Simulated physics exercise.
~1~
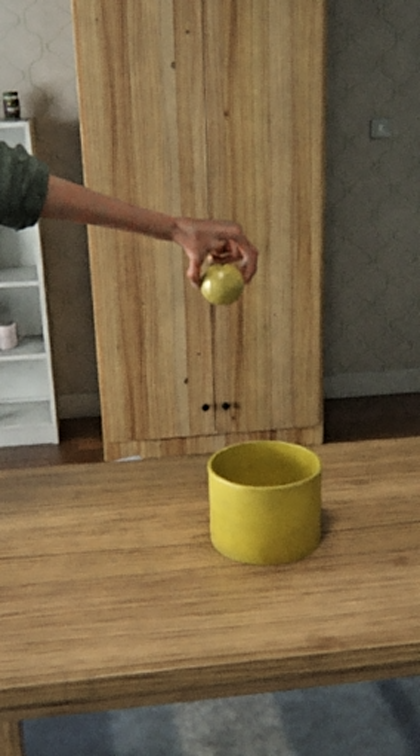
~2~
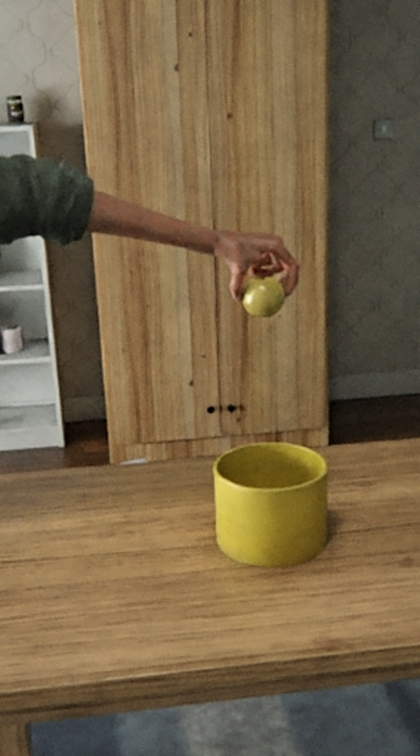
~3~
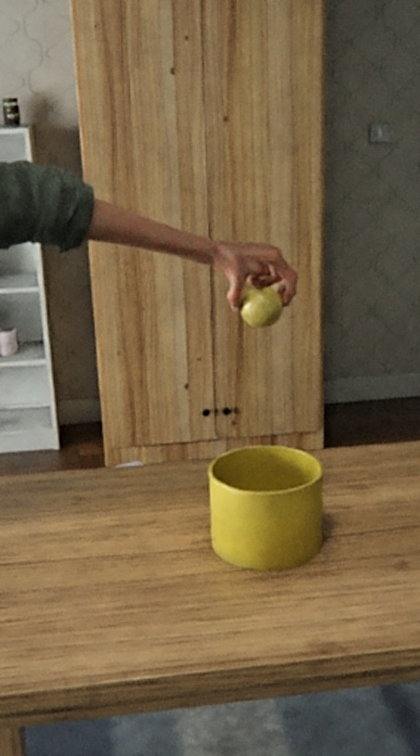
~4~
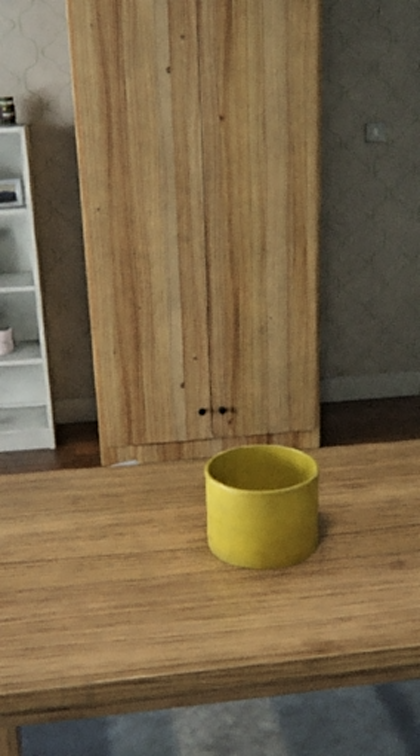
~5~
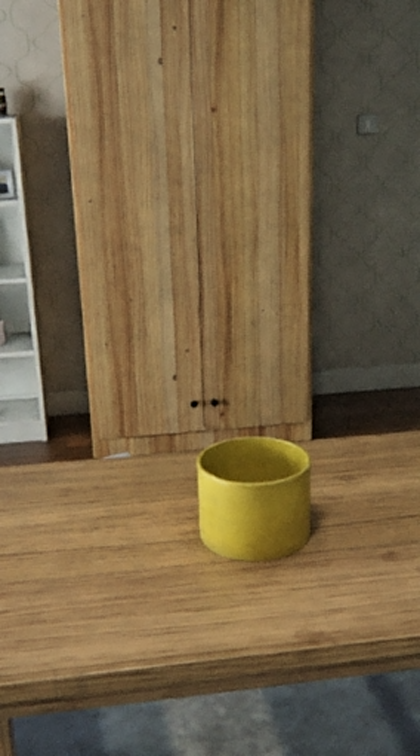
The video shows a hand holding a yellow apple above a yellow bucket on a wooden table, shifting right and then slightly lower. The hand then lets go and withdraws from view, and the apple ends up inside the bucket, out of sight.
